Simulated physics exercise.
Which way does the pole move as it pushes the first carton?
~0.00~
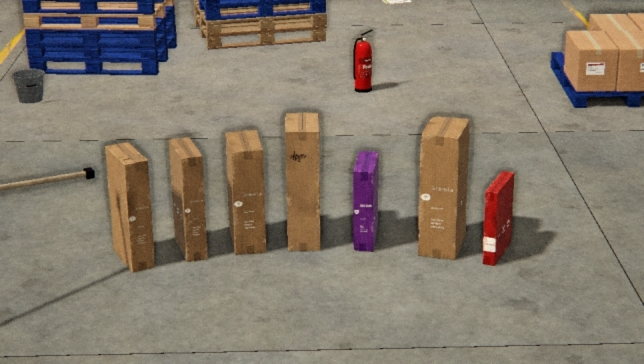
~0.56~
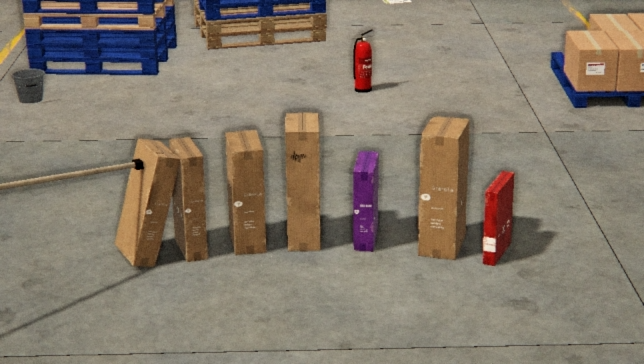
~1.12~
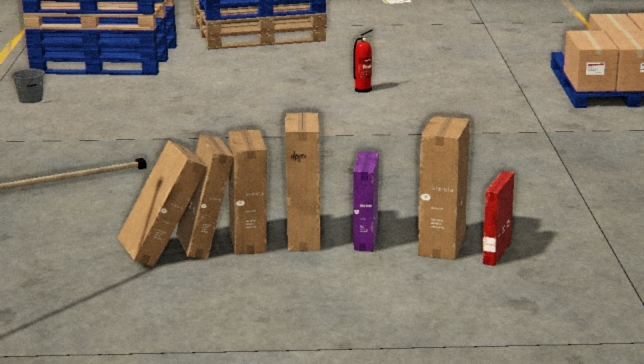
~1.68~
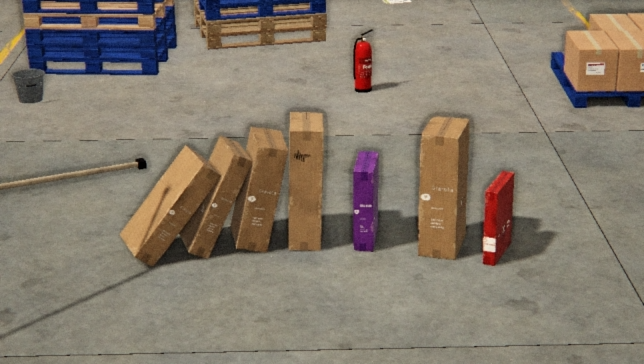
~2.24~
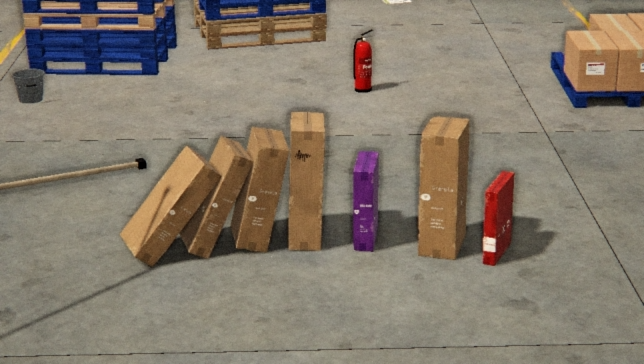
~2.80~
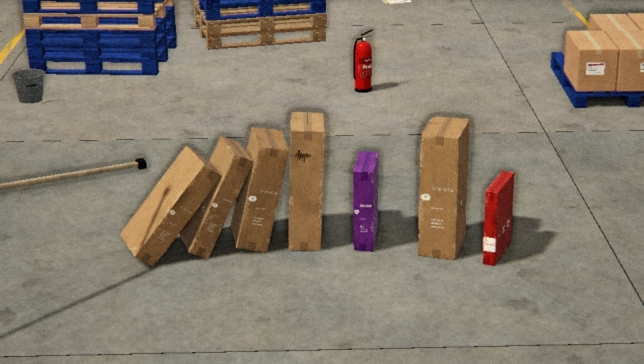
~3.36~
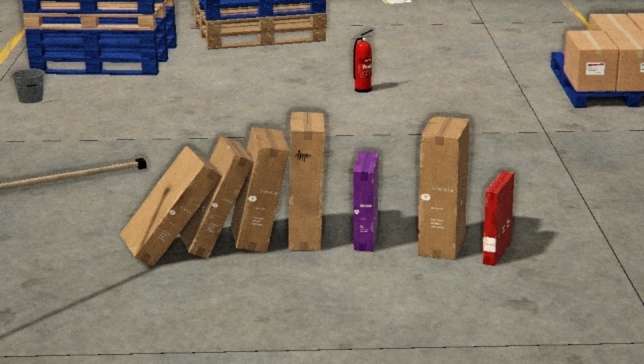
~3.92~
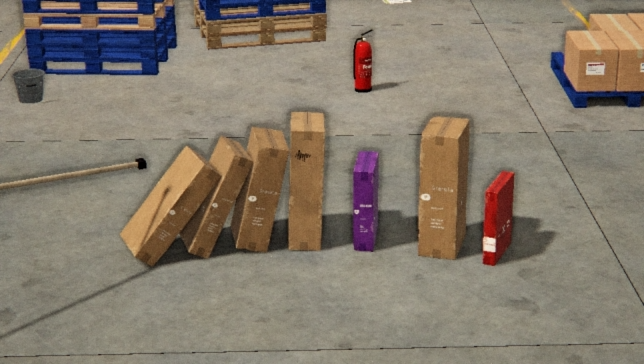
The pole moves to the right, pushing the first carton toward the others in the row.
